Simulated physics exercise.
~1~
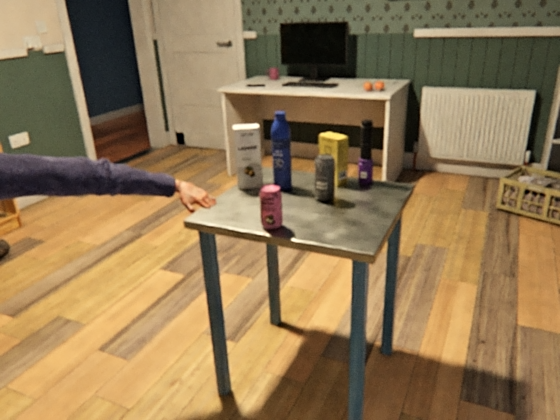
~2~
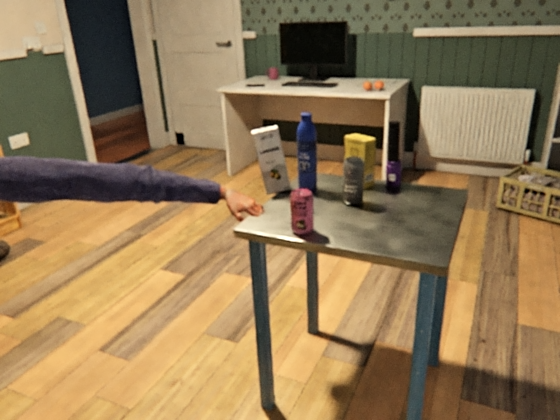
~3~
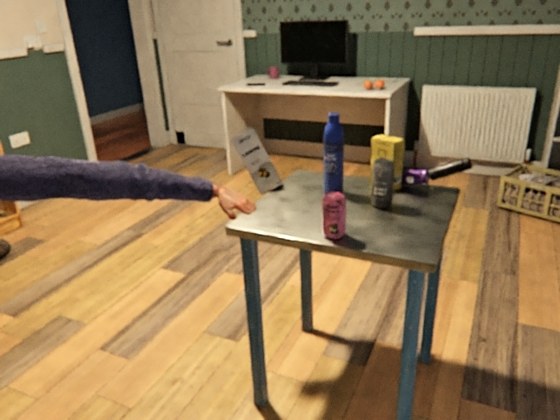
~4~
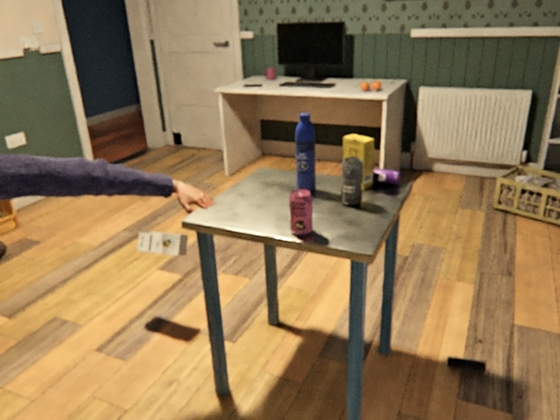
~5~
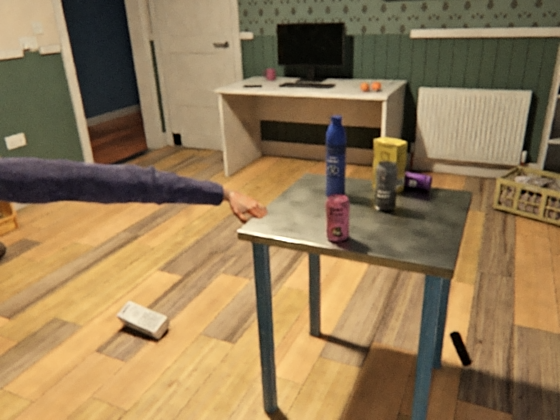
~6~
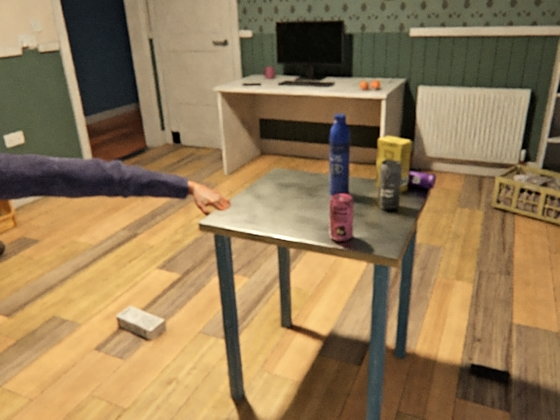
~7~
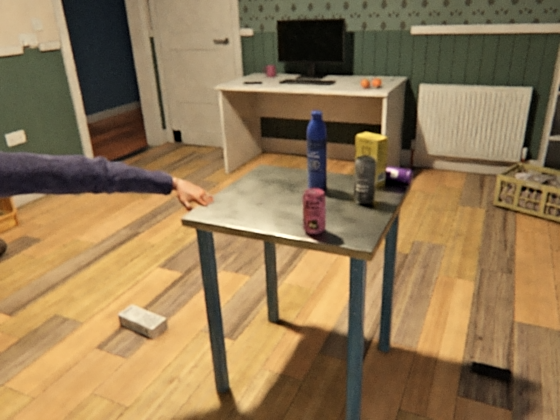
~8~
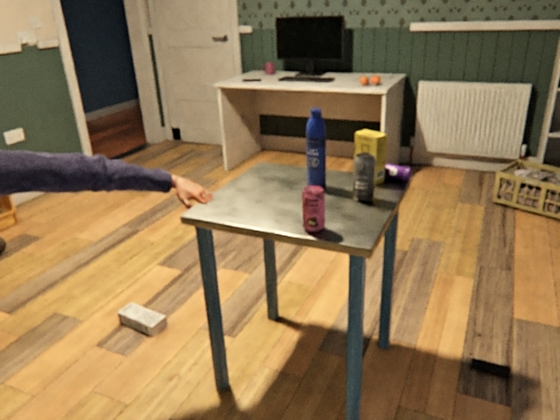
In a room, a hand jerks a small table about, toppling some containers, two onto the floor.
